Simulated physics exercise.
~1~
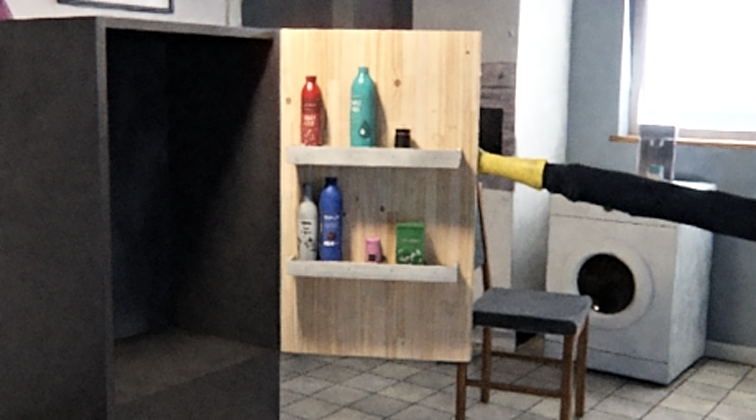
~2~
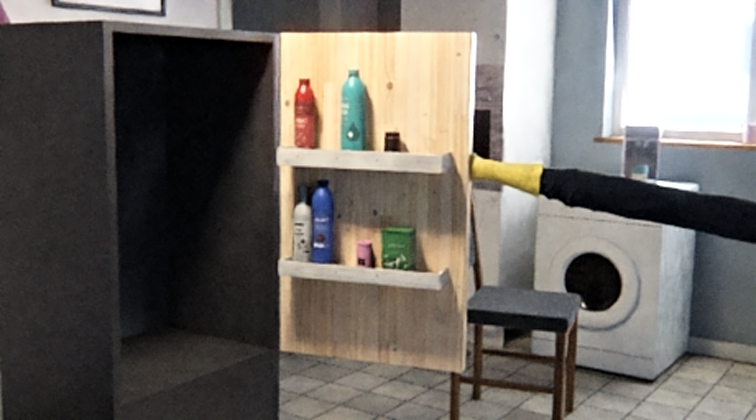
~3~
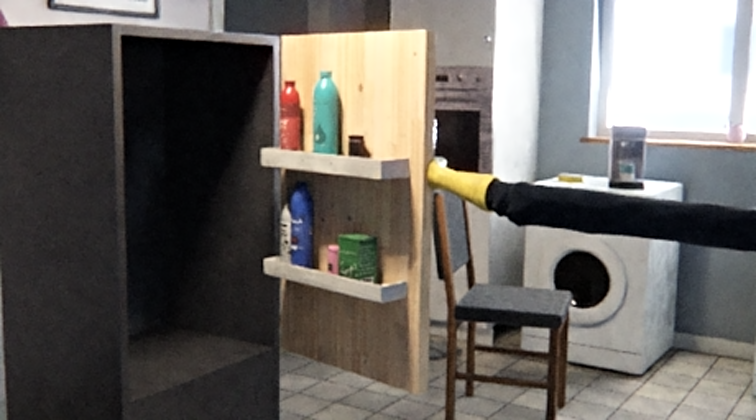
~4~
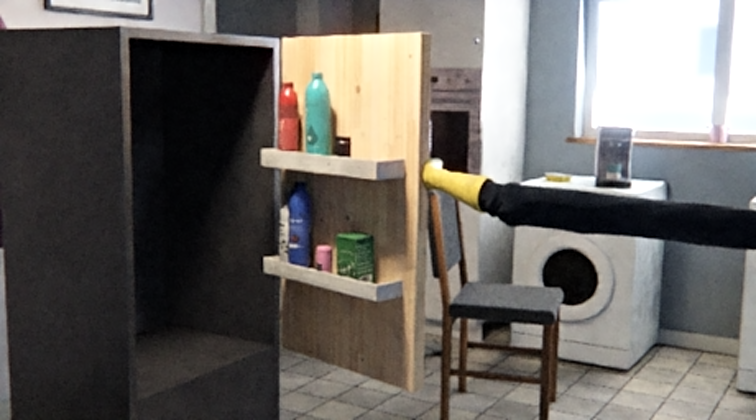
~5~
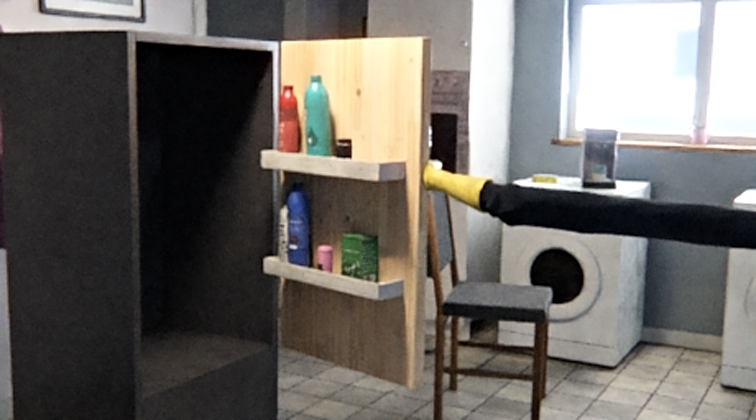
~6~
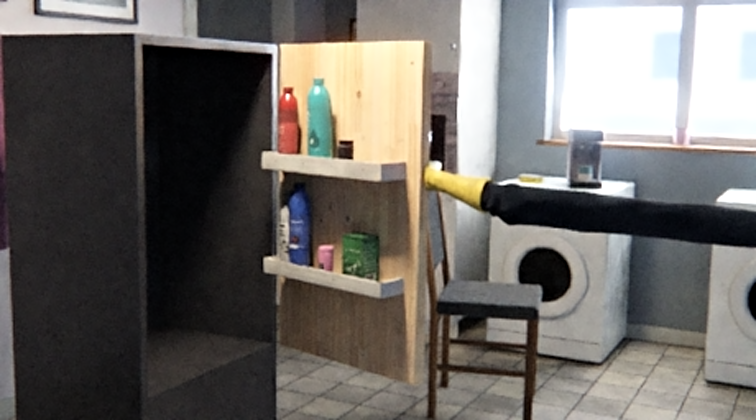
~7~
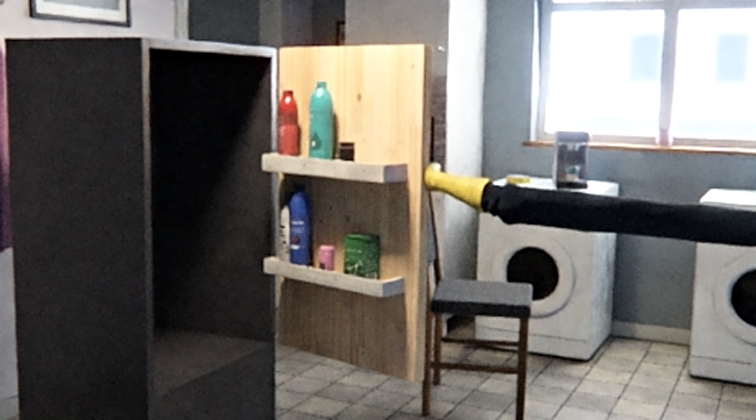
At the start, a tall dark cabinet stands with its pale wooden door open, bottles and small containers lined up on two racks inside it. A black pole-like arm with a yellow end reaches in from the right to the door's outer edge. The door swings farther round, carrying the racks leftward, then stops abruptly. The turquoise bottle and the little black shaker shift slightly on the upper rack. The view keeps drifting past the chair, bringing a second white washing machine in, while all seven items end upright and still, the red bottle among them.
